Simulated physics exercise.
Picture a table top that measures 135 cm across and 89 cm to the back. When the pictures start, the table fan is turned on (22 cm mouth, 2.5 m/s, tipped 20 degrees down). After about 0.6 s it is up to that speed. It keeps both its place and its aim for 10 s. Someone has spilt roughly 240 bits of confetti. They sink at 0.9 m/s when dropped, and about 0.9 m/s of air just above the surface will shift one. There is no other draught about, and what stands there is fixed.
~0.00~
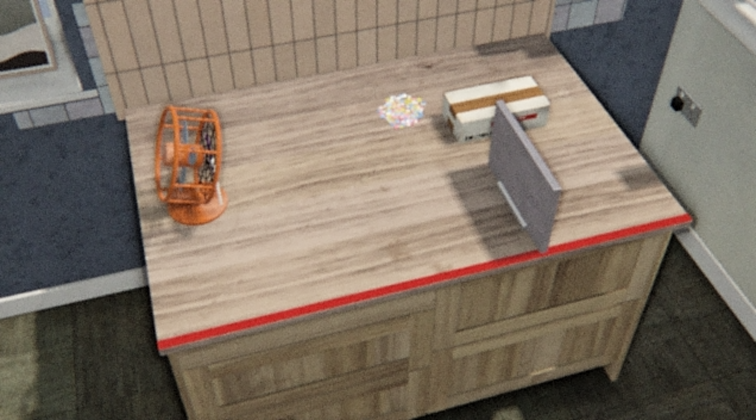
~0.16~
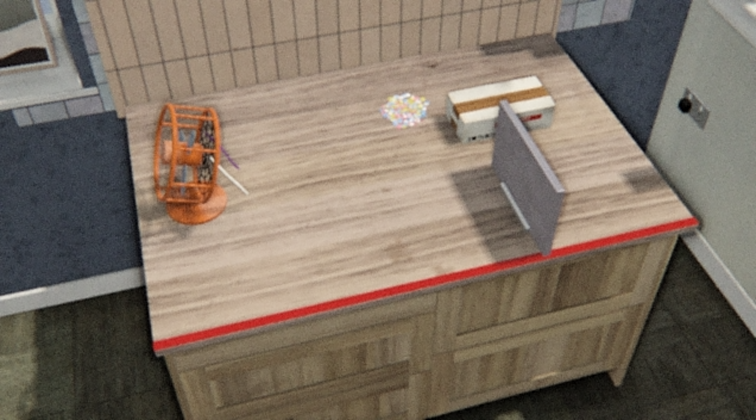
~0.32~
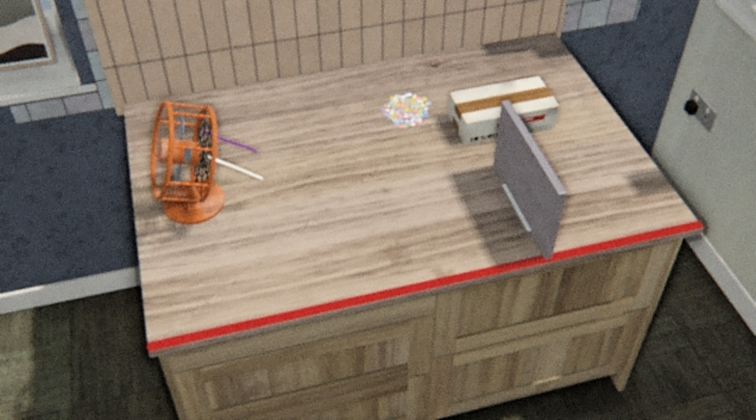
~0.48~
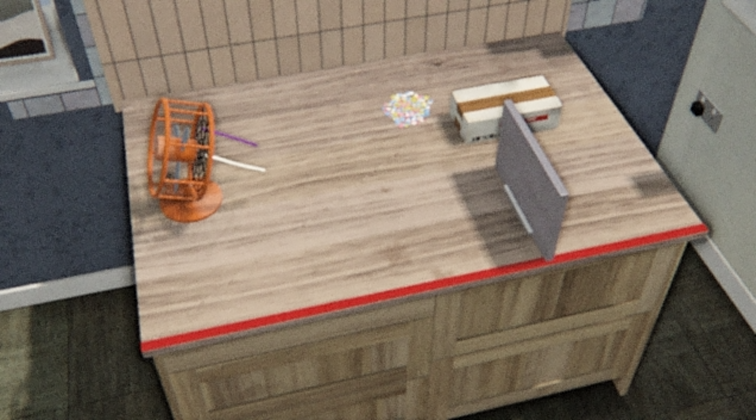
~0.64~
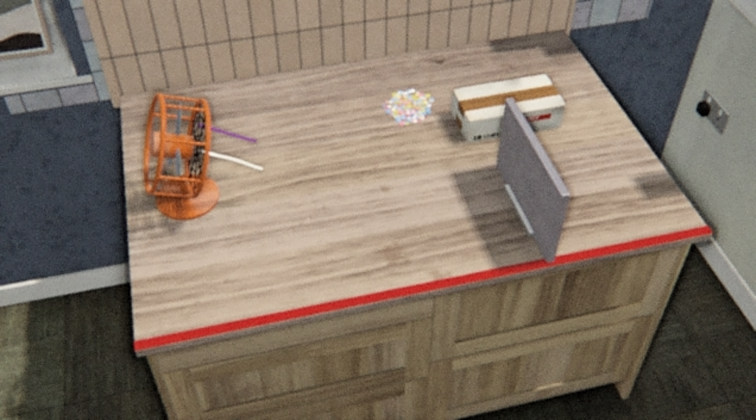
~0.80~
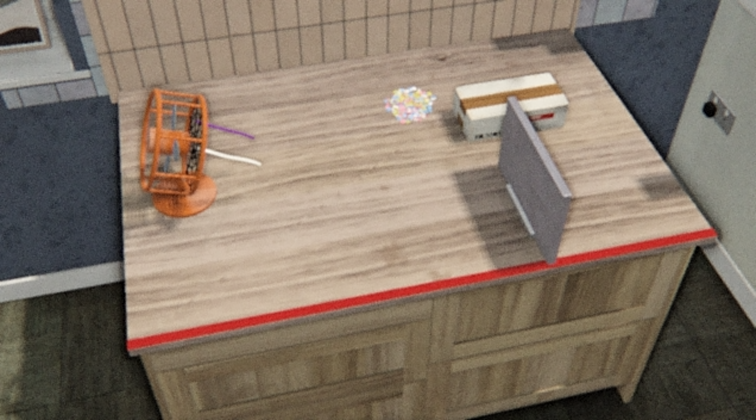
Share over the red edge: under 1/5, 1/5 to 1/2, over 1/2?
That share stays beneath one fifth.
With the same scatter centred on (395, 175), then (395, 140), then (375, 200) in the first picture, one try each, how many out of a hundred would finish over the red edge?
About 40, 0 and 100 in a hundred, in that order.
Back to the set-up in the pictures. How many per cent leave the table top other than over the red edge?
Estimated share: Around 100 %.
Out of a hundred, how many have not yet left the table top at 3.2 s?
Some 0 per cent at that time.
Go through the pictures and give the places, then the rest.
In the first picture, the middle of the bits of confetti is near (400, 111), none has stirred yet and the mouth of the table fan is at (187, 156).
In the second picture, the middle of the bits of confetti is near (403, 111), none has stirred yet and the red edge is centred on (445, 283).
In the third picture, the middle of the bits of confetti is near (404, 111), none has stirred yet, the top of a box is at (504, 99) and the top of a laptop is at (533, 144).
In the fourth picture, the middle of the bits of confetti is near (405, 109) and none has stirred yet.
In the fifth picture, the middle of the bits of confetti is near (406, 107) and none has stirred yet.
In the sixth picture, the middle of the bits of confetti is near (410, 104) and none has stirred yet.
After 2.0 s, 50 % are on the move or not yet settled, 0 % are over the red edge.
After 3.2 s, 1 % are on the move or not yet settled, 0 % are over the red edge.
After 5.5 s, 0 % are on the move or not yet settled, 0 % are over the red edge.
After 10.0 s, at the end, 0 % are over the red edge.
